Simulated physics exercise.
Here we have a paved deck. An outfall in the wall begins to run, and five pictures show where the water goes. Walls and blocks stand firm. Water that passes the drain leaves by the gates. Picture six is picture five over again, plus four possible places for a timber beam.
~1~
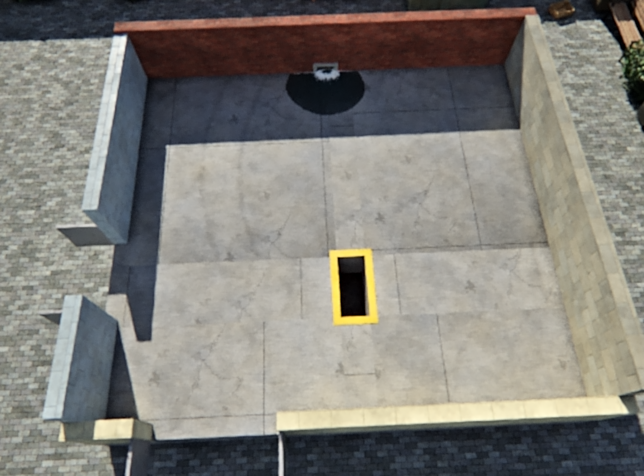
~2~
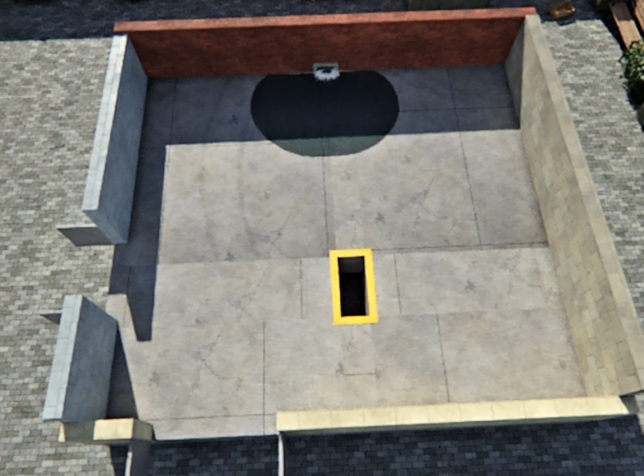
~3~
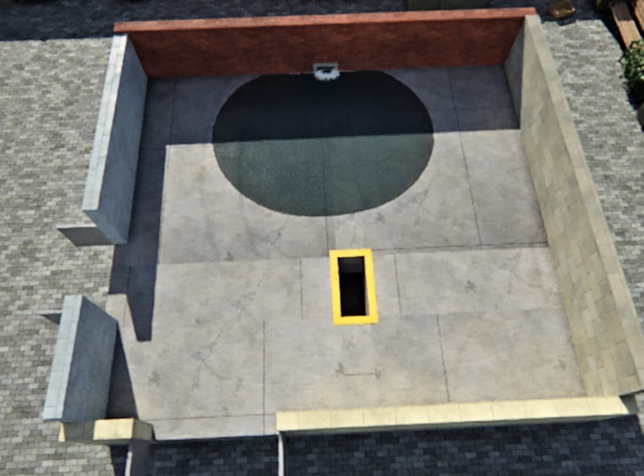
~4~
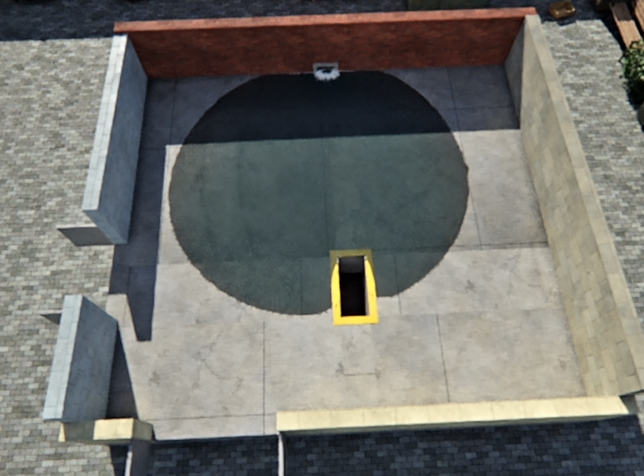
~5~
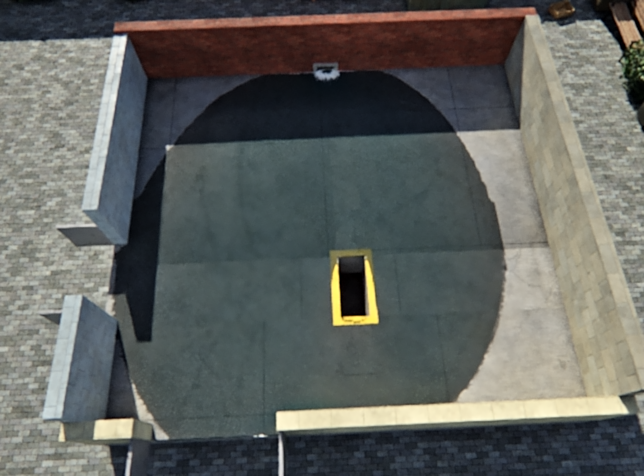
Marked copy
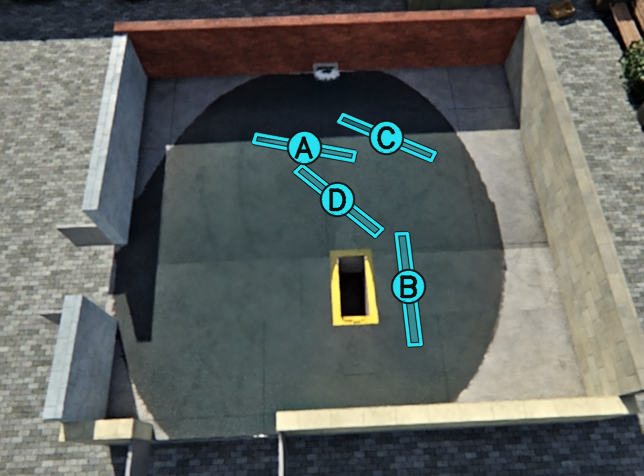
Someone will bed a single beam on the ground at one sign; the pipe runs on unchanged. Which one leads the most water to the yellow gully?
B works best here.
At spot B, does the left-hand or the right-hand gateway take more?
The right gate.
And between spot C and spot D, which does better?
C.
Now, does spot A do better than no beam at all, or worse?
It is worse.
On the marked copy, A from (254, 138) to (354, 156); B from (415, 344) to (401, 233); C from (340, 118) to (433, 156); D from (298, 168) to (378, 232).
For spot A, about 9 % of the stream goes into the yellow gully, about 90 % out by the gates.
For spot B, about 20 % of the stream goes into the yellow gully, about 78 % out by the gates.
For spot C, about 10 % of the stream goes into the yellow gully, about 88 % out by the gates.
For spot D, about 4 % of the stream goes into the yellow gully, about 95 % out by the gates.
